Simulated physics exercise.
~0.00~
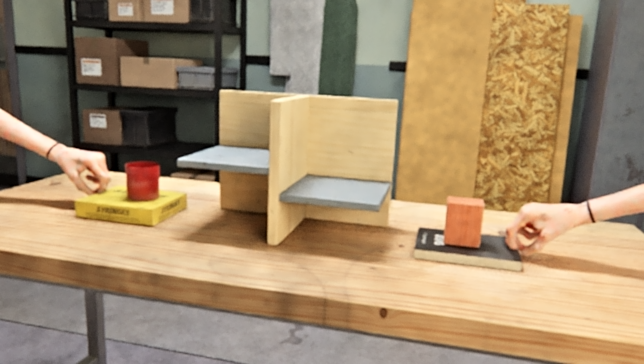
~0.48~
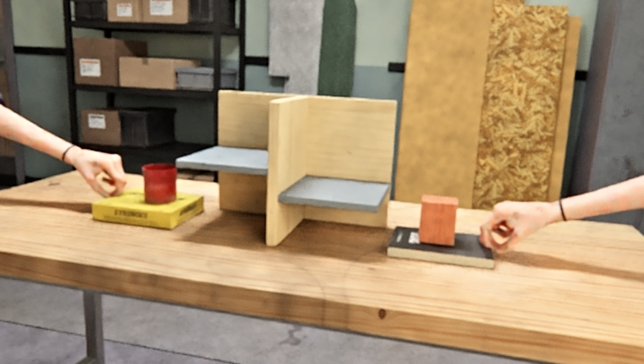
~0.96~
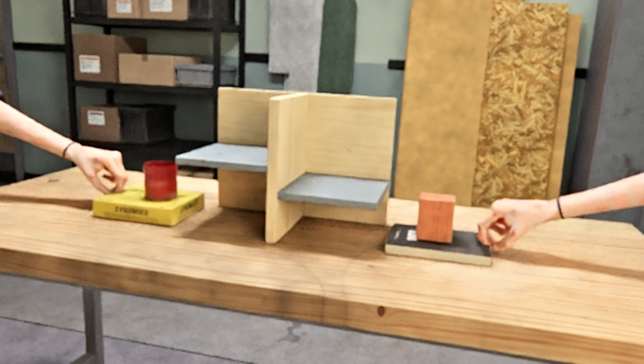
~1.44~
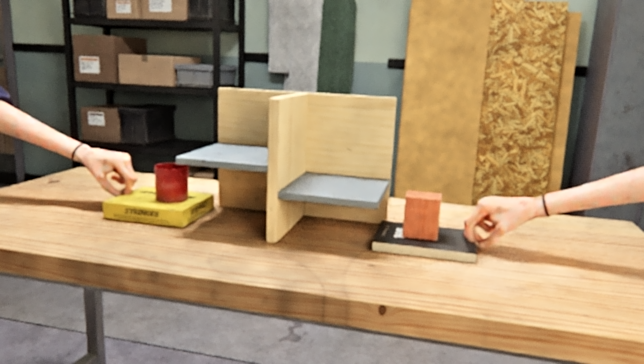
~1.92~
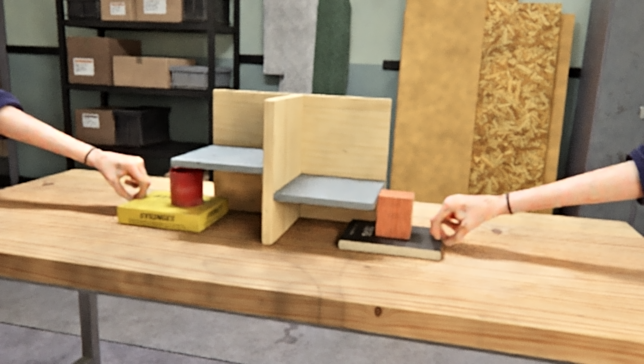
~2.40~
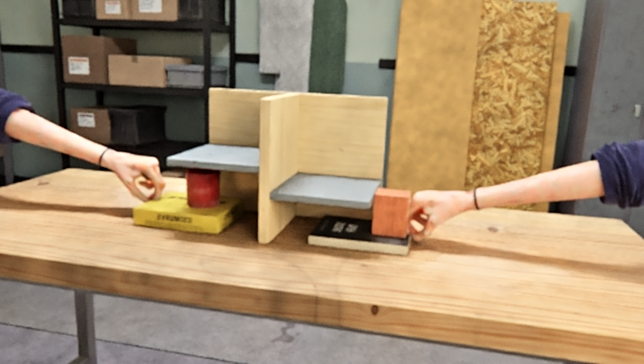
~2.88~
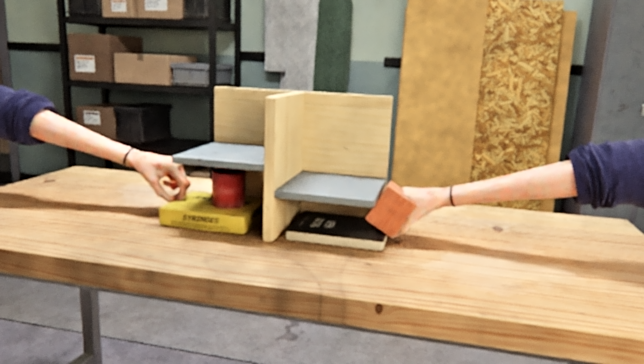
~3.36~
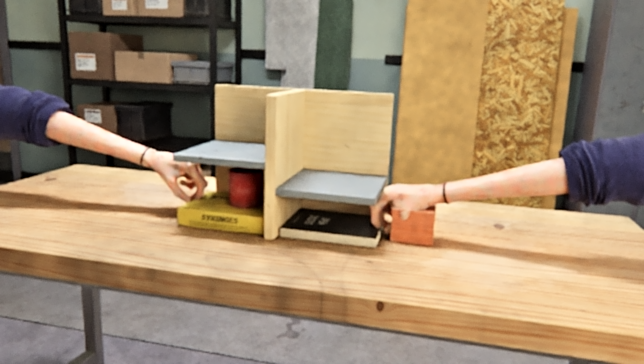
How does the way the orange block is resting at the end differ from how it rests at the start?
At the start the orange block stands upright on the black book, and at the end it lies on its side on the table, to the right of the book.
